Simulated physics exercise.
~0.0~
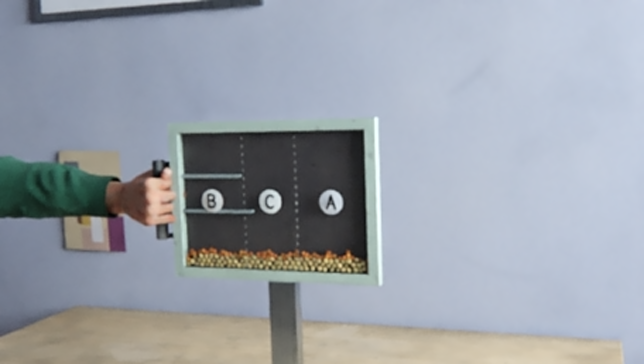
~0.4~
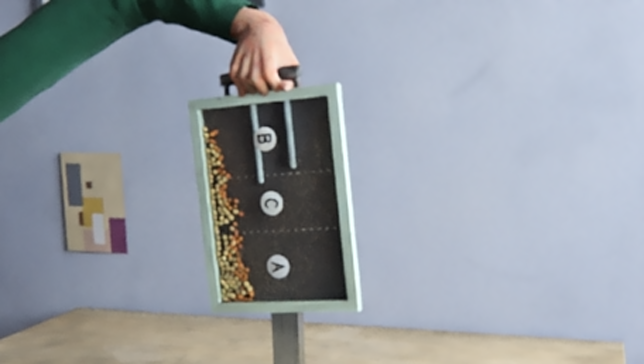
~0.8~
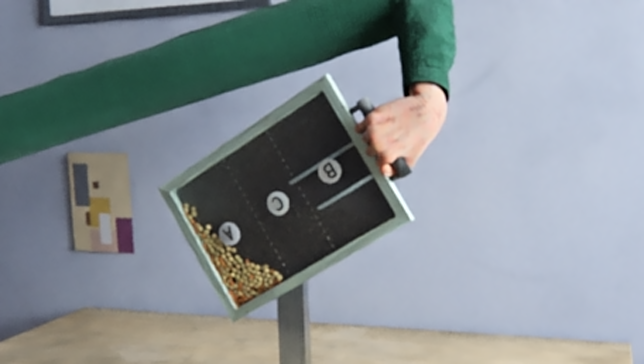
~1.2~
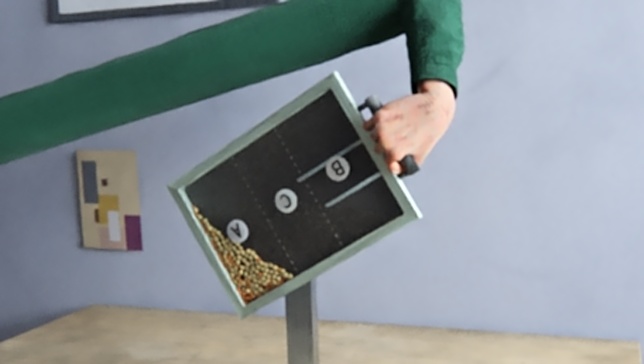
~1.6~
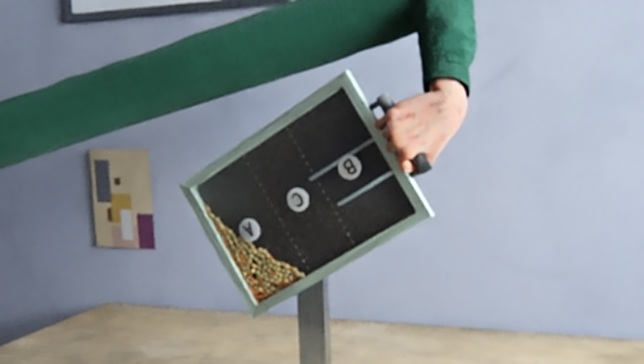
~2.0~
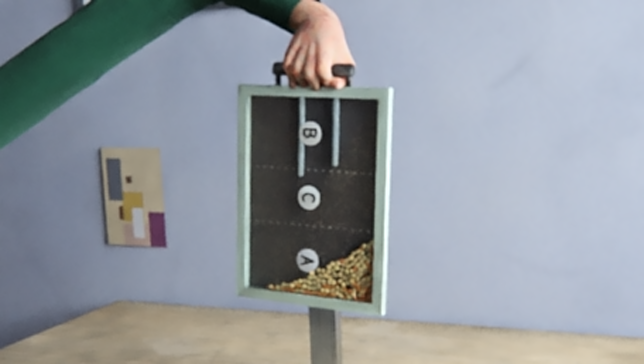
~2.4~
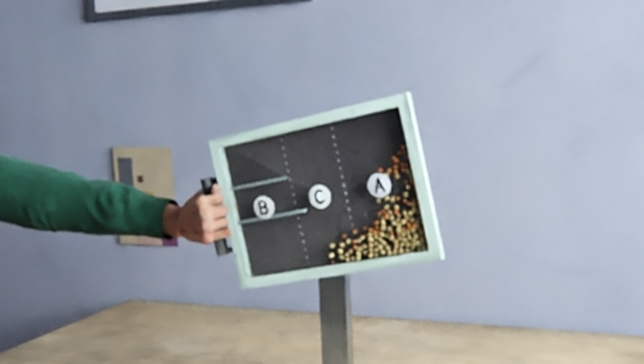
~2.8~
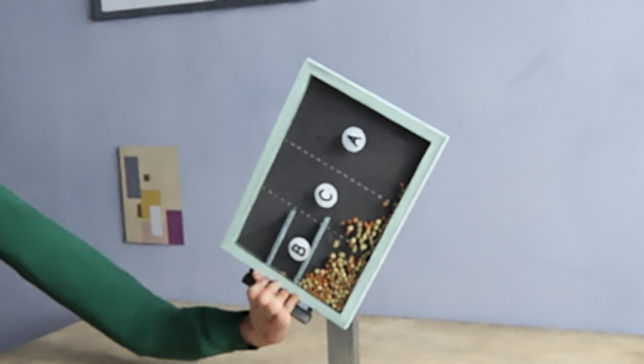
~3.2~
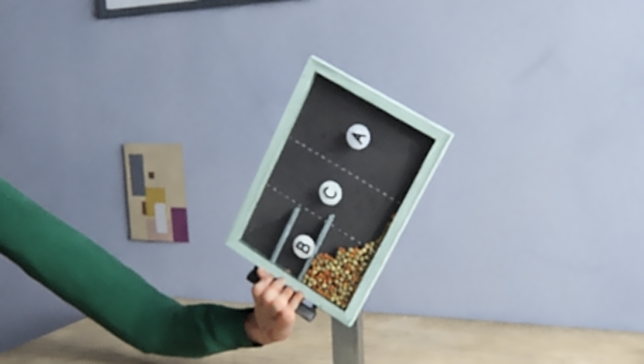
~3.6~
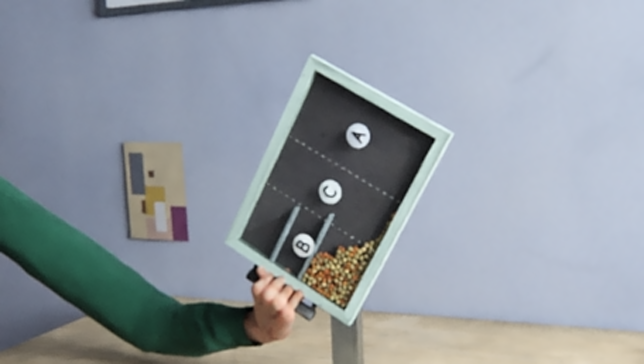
A shallow framed case of small tan and orange beans, its dark back lettered B, C and A, was turned clockwise by a green-sleeved hand, paused steeply tilted, then swung back past level, leaving the beans heaped in the lower corner beside B.
